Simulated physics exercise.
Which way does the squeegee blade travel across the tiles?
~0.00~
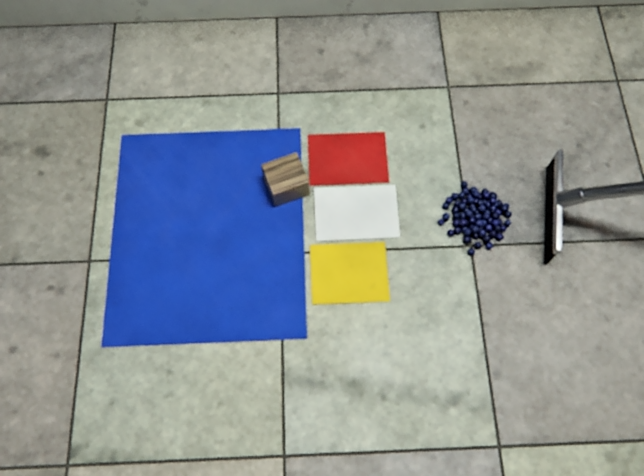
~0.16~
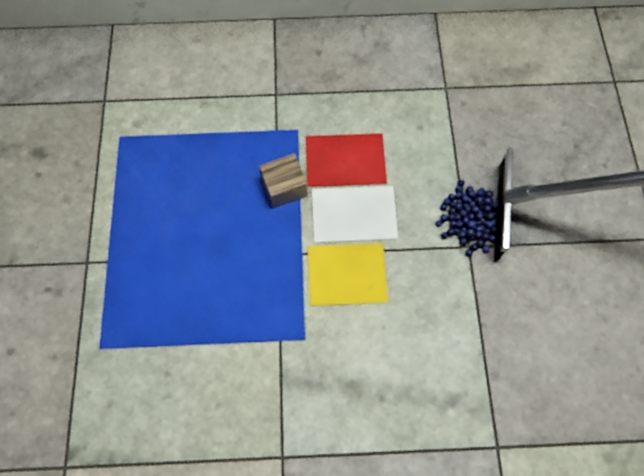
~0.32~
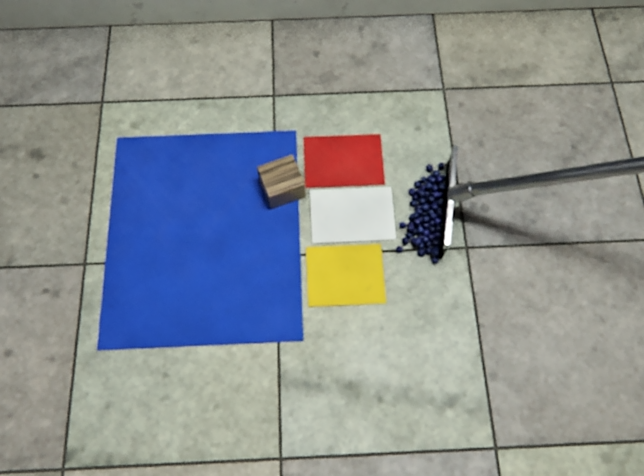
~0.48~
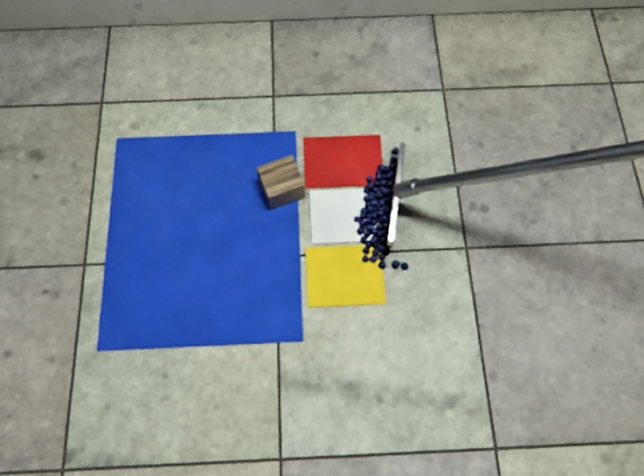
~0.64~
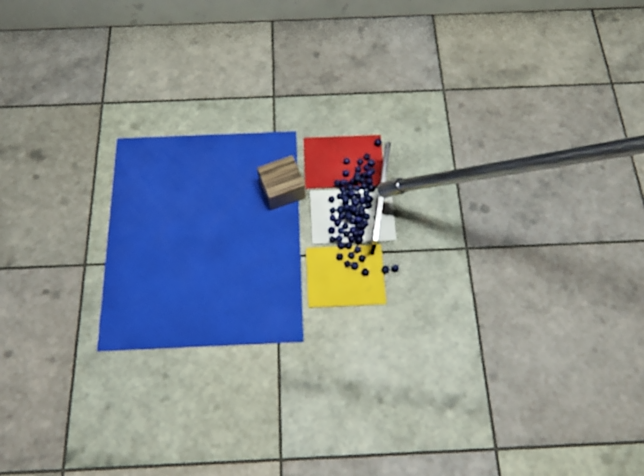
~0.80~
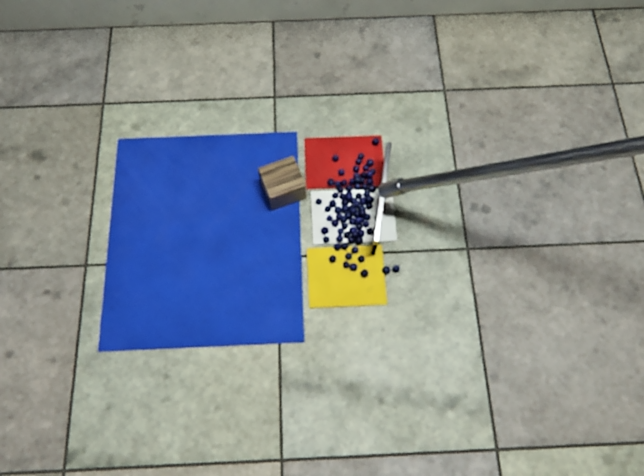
The blade travels to the left, pushing the blueberries ahead of it toward the coloured mats.
